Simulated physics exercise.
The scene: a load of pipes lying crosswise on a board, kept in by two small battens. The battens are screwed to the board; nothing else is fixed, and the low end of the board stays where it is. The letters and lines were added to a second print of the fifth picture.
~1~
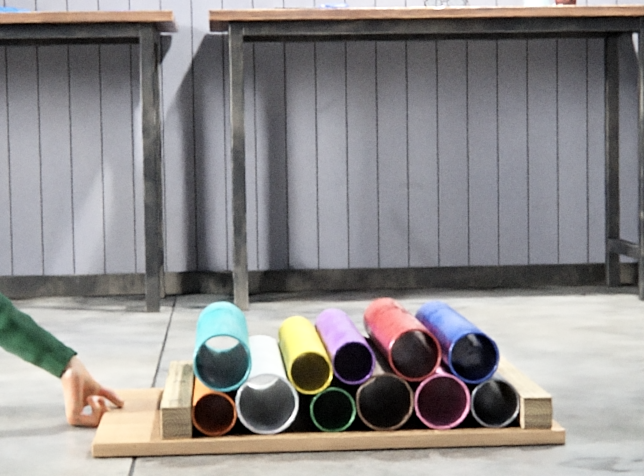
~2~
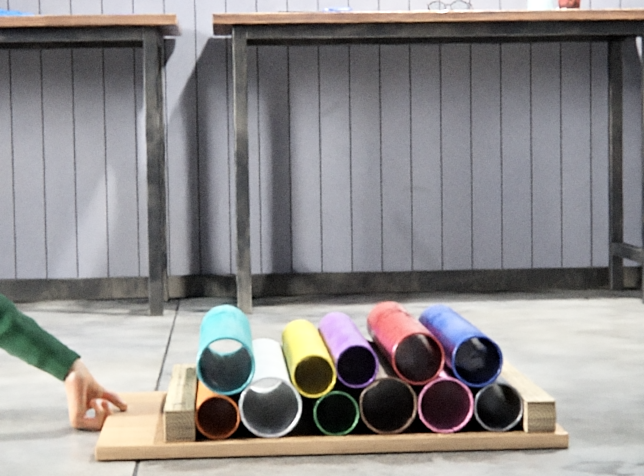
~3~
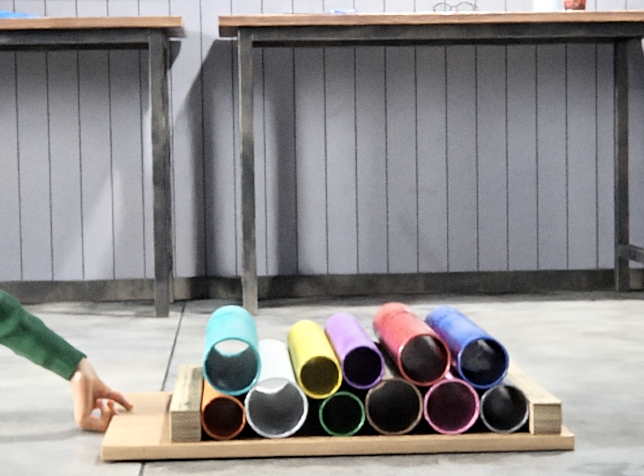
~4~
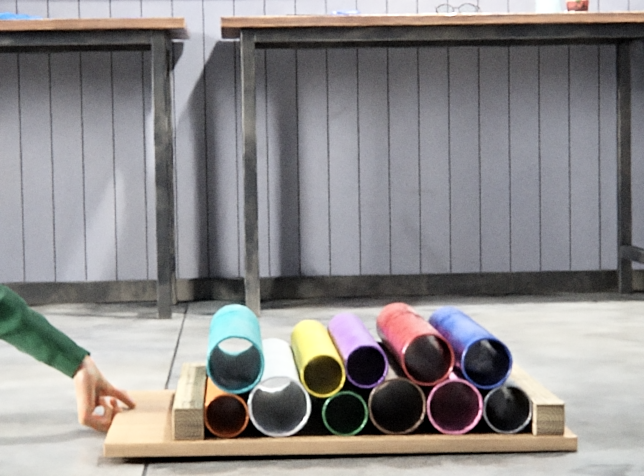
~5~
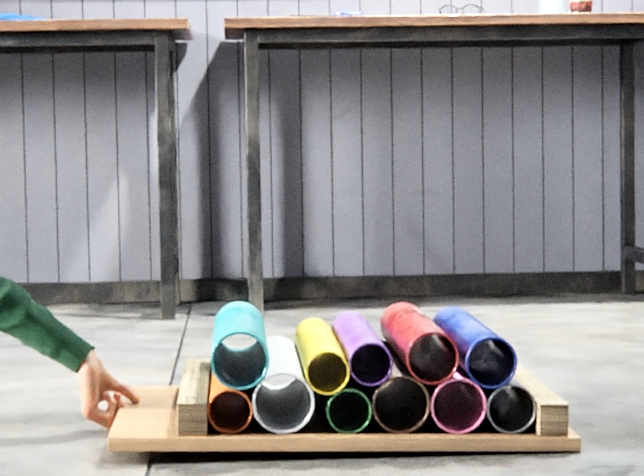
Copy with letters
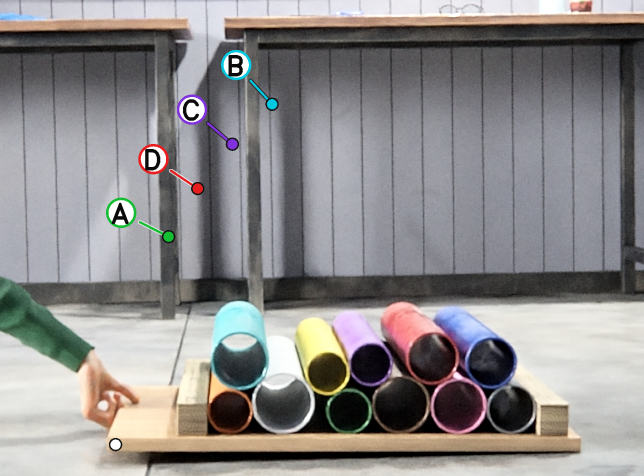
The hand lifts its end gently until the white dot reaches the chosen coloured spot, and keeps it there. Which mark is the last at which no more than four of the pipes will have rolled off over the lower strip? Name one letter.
The answer is mark C.
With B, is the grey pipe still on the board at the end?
Yes, with B.
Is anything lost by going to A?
At A: Yes.
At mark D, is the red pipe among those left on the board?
No.
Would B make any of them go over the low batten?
At B: Yes.
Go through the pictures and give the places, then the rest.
In the first picture, white pipe (267, 403); green pipe (333, 410); brown pipe (385, 402).
In the second picture, brown pipe (389, 406); pink pipe (446, 405).
In the third picture, board (330, 403); orange pipe (223, 417); white pipe (277, 407); purple pipe (363, 367).
In the fourth picture, board (332, 403); orange pipe (226, 415); white pipe (279, 406).
In the fifth picture, board (336, 401); orange pipe (230, 412); white pipe (283, 403).
On the copy, A at (169, 236); B at (272, 104); C at (232, 144); D at (198, 189); the white dot at (115, 445).
On C. First, board at 21°.
Then, board at 41°.
Finally, board at 42°, four over the low batten (yellow, blue, purple, red).
By contrast, A three over the low batten (blue, purple, red); B five over the low batten; D four over the low batten (yellow, blue, purple, red).
